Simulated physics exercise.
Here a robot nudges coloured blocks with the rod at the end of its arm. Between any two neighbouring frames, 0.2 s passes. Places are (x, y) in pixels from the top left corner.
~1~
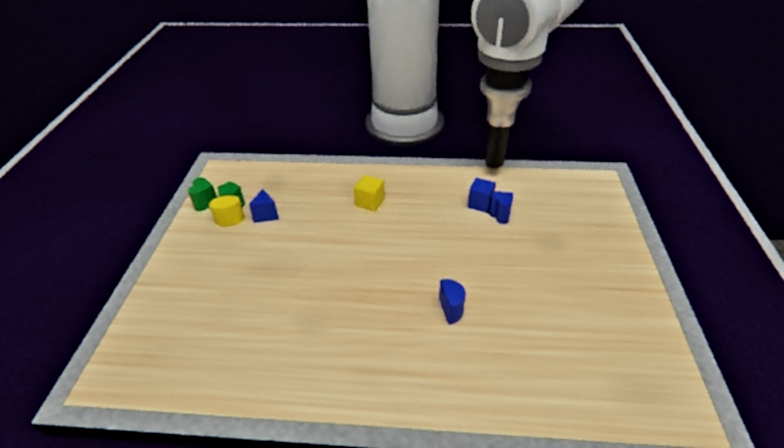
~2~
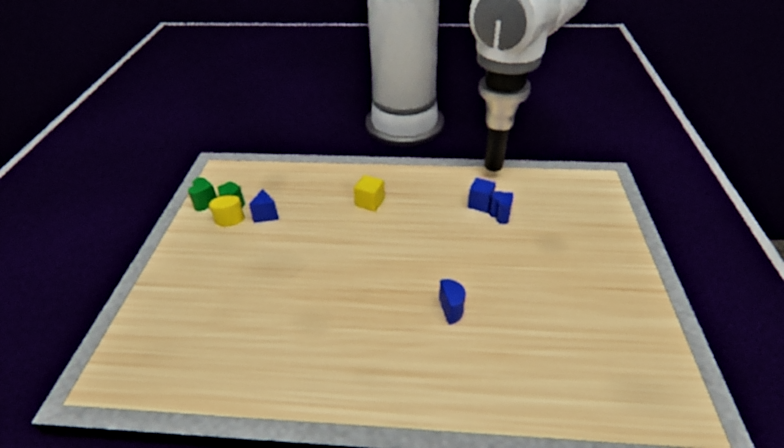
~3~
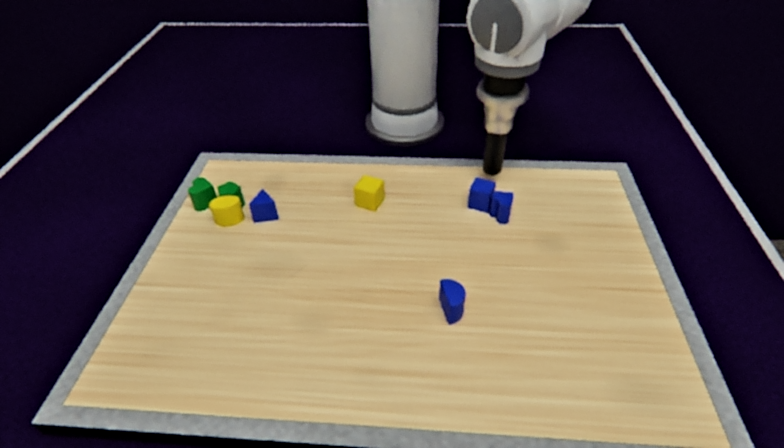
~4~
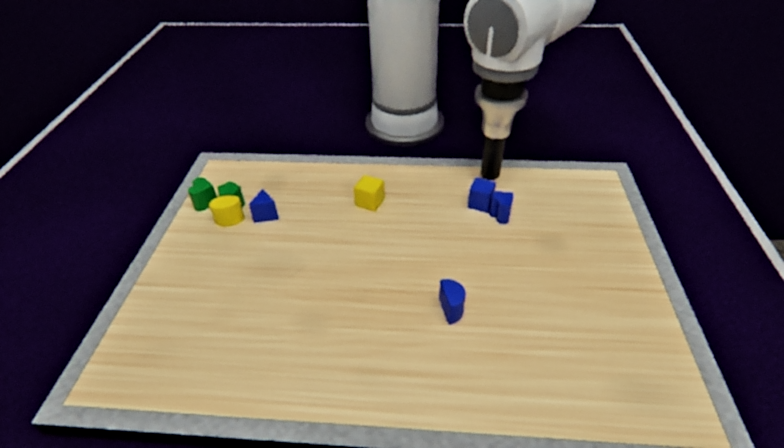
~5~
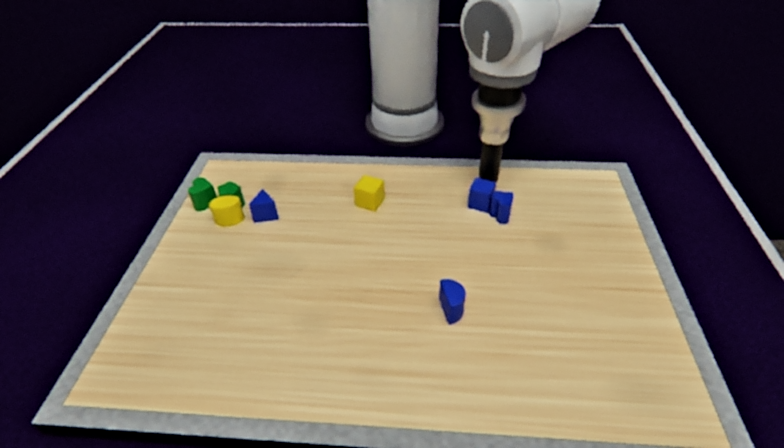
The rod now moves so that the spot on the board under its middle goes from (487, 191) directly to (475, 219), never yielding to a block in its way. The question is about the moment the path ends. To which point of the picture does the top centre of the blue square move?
It should be at about (471, 214).
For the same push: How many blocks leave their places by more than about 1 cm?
The number will come to 1.
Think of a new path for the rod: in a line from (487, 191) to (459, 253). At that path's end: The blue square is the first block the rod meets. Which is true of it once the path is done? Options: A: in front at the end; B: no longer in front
That would be A.
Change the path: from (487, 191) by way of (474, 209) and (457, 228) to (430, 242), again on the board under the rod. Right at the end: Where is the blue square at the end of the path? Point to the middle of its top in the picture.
Most likely (462, 229).
On the path given first. Halfway along, rod at (482, 195); blue square at (477, 199).
At the end, rod at (476, 209); blue square at (471, 214); blue heart-shaped block in place.
